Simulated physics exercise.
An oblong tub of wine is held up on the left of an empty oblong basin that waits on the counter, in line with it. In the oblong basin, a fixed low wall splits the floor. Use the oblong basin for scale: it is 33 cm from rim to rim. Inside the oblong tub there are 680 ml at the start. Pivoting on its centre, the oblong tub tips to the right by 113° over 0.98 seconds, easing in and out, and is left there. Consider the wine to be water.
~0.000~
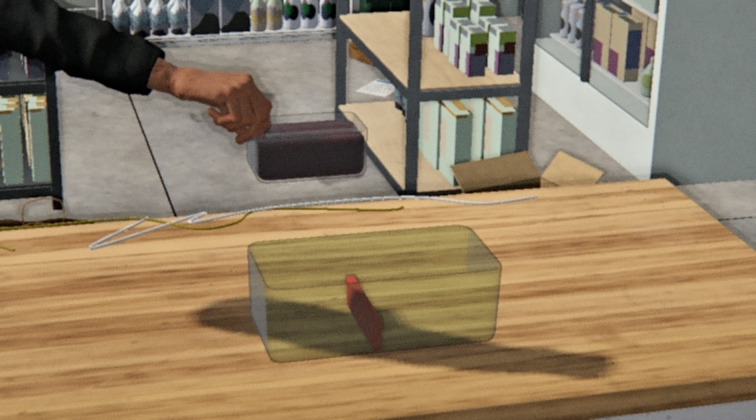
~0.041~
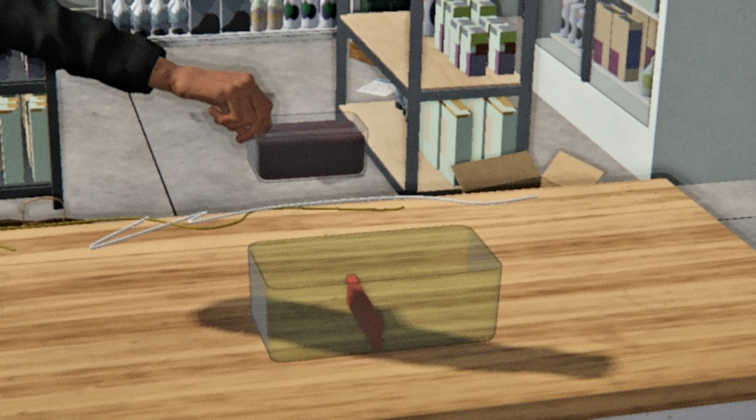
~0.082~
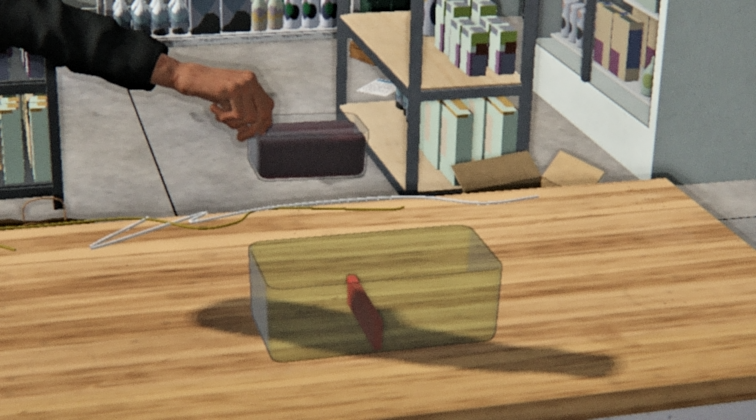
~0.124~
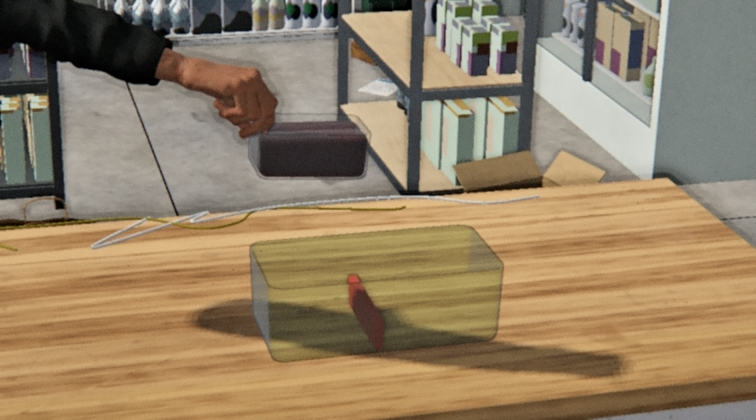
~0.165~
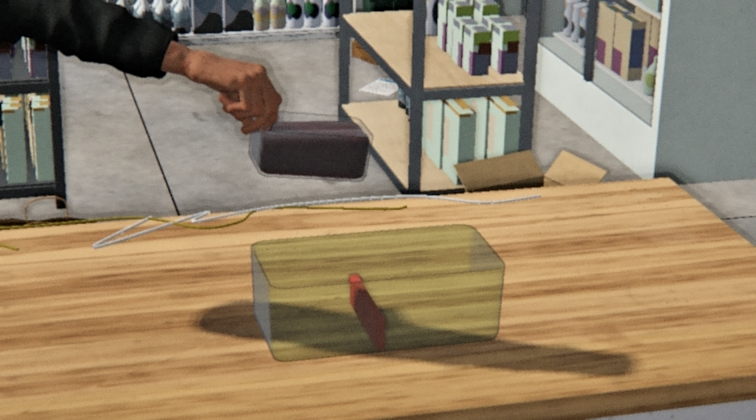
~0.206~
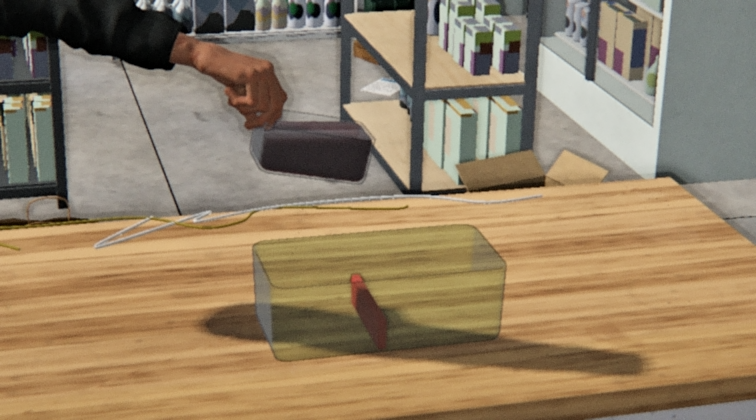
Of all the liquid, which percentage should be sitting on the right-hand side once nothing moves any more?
Around 83 per cent should be sitting there.
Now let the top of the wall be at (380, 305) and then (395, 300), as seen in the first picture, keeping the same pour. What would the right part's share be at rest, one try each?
It comes to 75 per cent, and then 65 per cent.
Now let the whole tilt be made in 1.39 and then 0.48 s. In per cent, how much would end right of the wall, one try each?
The first try gives around 80 percent, the second around 75 percent.
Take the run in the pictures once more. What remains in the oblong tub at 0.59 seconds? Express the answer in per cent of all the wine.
I'd put it near 32 percent.
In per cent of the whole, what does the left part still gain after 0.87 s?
About 9 percent.
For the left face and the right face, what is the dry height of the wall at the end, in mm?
On the left it's about 42 mm; on the right, about 26 mm.
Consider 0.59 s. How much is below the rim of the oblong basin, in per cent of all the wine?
Fraction in basin: Approx. 20%.
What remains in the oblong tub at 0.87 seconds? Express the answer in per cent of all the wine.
Around 4 in a hundred.
By 0.59 s the tilt is 74° and 32 per cent is still to pour, 0 is left of the wall and 19 right of it.
By 0.87 s the tilt is 109° and 4 per cent is still to pour, 7 is left of the wall and 83 right of it.
By 1.16 s the tilt is 113° and 0 per cent is still to pour, 16 is left of the wall and 82 right of it.
By 1.48 s the tilt is 113° and 0 per cent is still to pour, 16 is left of the wall and 83 right of it.
At rest 16 per cent lies left of the wall, 83 right of it and 2 outside.
